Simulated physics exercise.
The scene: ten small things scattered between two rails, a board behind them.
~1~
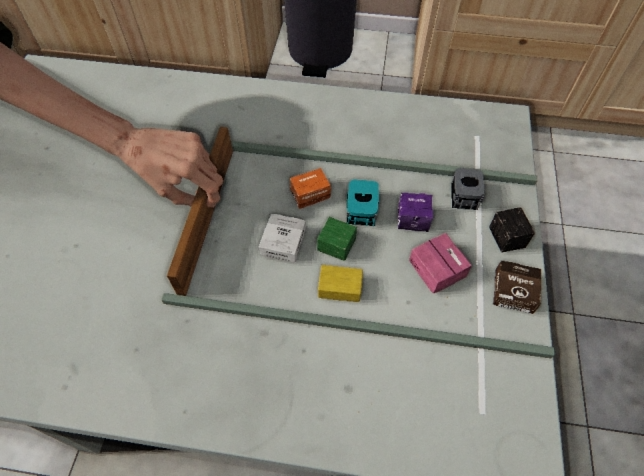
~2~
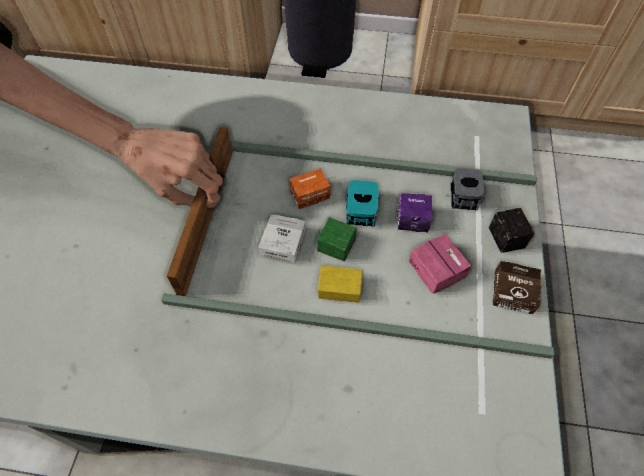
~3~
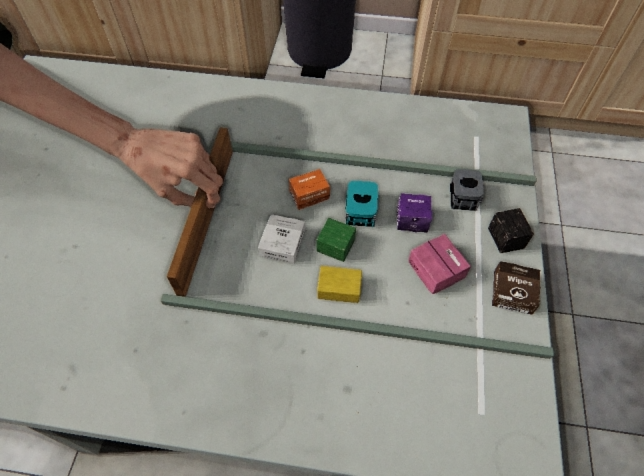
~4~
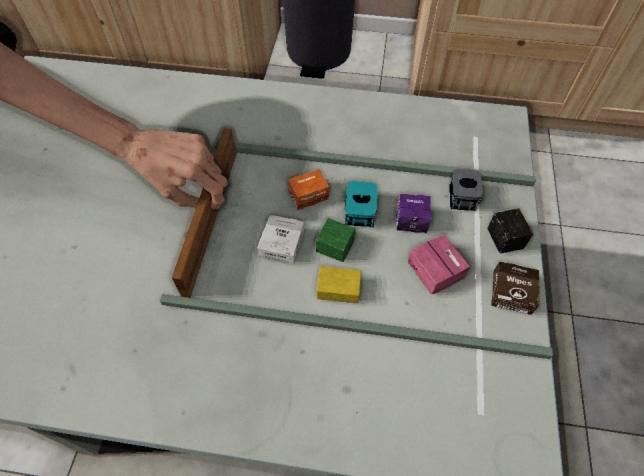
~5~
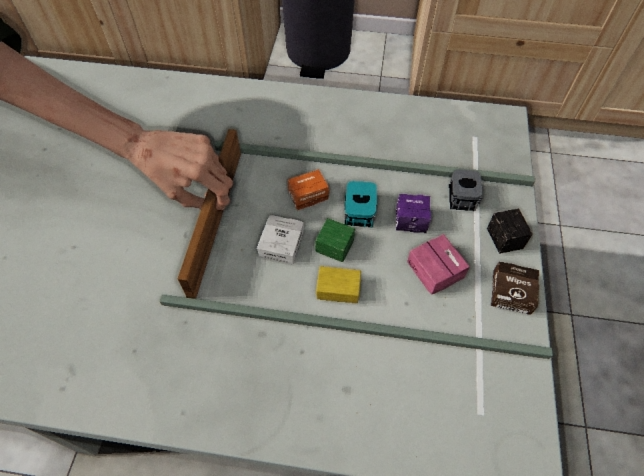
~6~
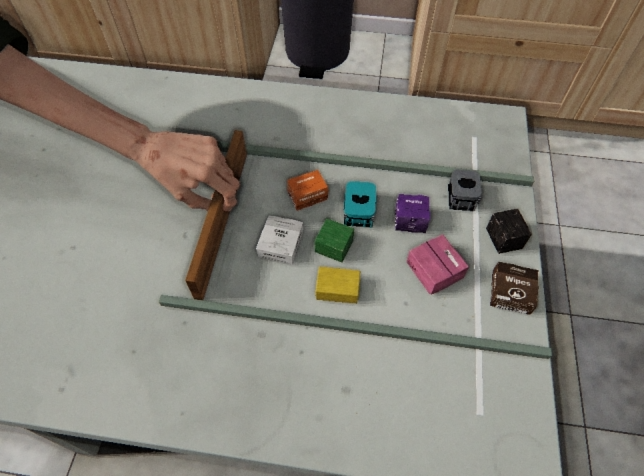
A hand at the left slides an upright wooden board slightly rightward between two green rails on a pale grey countertop, seen from above at an angle, with wooden cabinets and a tiled floor beyond. Ahead of it sit orange, white, teal, green, yellow, purple and pink items, with grey, black and brown ones near a white line at the right. The scattered things stay where they are, and the view barely shifts.
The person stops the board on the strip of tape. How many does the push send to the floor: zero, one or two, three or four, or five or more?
As it turns out, the number that fall off is three or four.
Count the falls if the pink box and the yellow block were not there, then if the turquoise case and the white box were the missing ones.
The counts: 3 and 2.
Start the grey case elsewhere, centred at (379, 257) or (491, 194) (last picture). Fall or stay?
The grey case comes down; does not fall.
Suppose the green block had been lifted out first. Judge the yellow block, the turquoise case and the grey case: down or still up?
The yellow block survives; the turquoise case remains up; the grey case stays on.
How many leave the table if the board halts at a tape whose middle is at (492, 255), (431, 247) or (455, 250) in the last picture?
Down on the floor: 5, 1 and 2.
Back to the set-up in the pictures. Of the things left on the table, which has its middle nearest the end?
That is the green block.
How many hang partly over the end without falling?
1 of them.
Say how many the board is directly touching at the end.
It touches 3.
Soon after, none off yet; brown box at rest near (514, 288); black block at rest near (508, 231); grey case at rest near (464, 190).
Then, none off yet; brown box tipped well over near (562, 313); black block moved about its own width near (538, 236); grey case moved about its own width near (486, 189).
By the end, the number that fall off is three or four; fallen, purple box, pink box, black block and brown box.
